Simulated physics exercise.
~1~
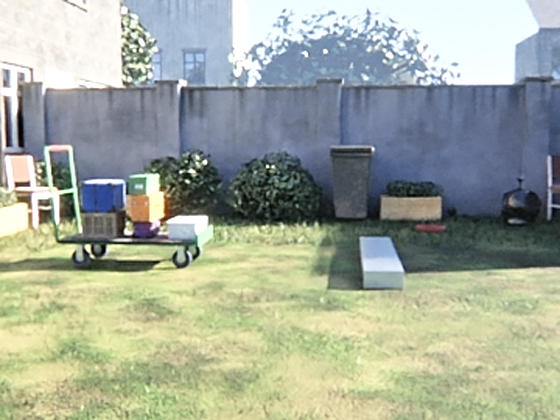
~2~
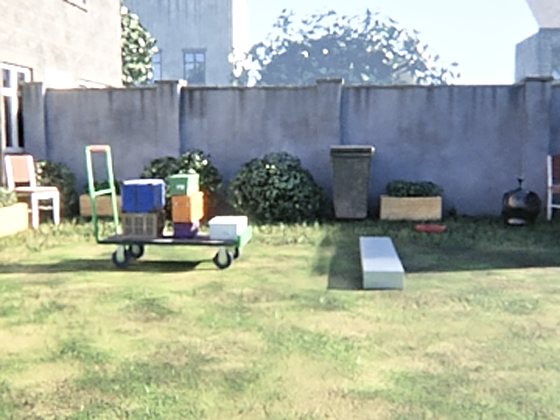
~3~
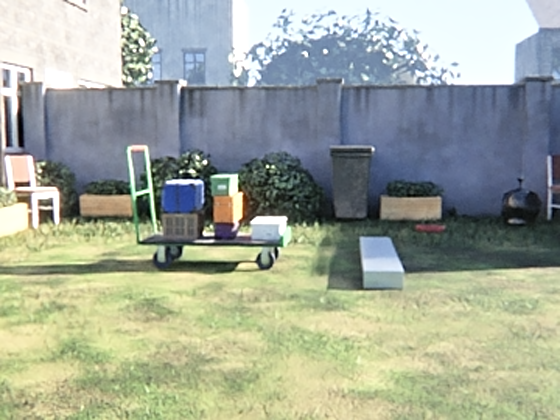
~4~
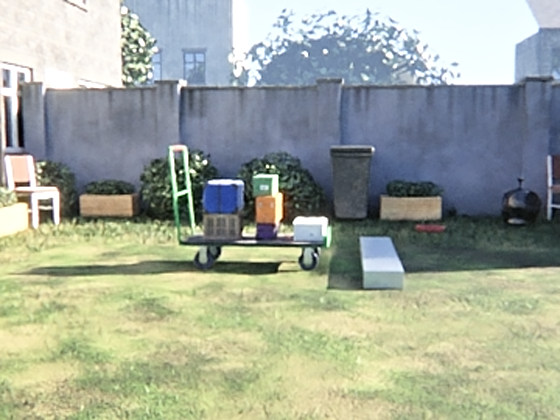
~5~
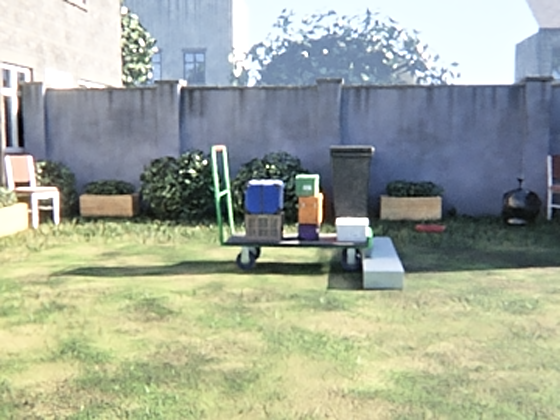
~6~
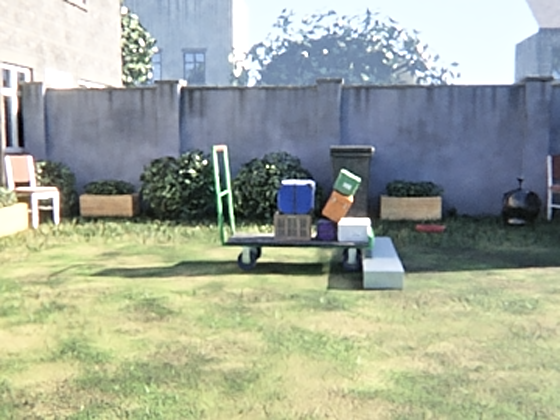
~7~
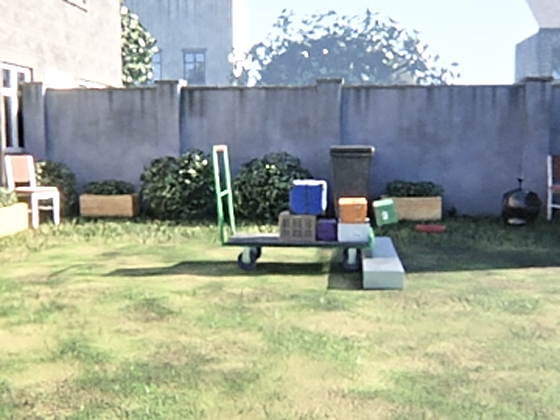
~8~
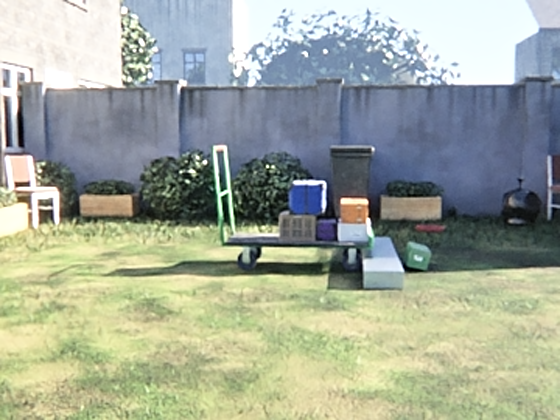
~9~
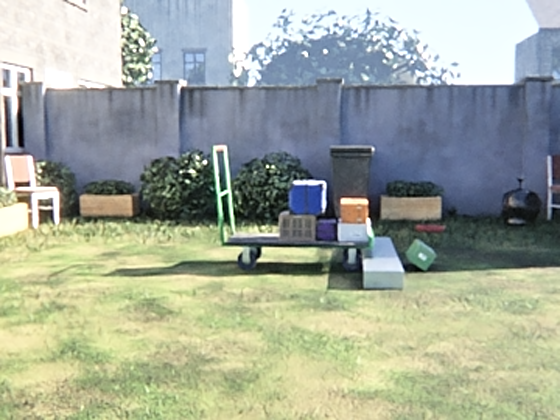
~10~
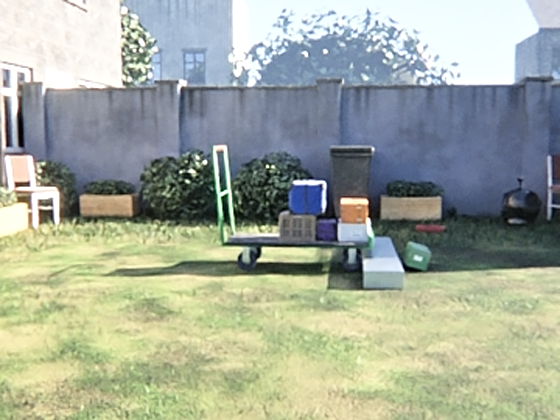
To begin with, a flatbed trolley with a green handle rolls right across a sunny walled lawn, carrying loose boxes and cases toward a pale kerb. A blue case sits on a brown crate, while a green tote tops an orange box above a purple case, with a white tote at the front. The trolley stops short at the kerb, and the load slides forward. The orange box tips onto its side over the white tote, throwing the green tote off the front. The green tote tumbles onto the grass beyond the kerb and rocks slightly, while everything else stays aboard.
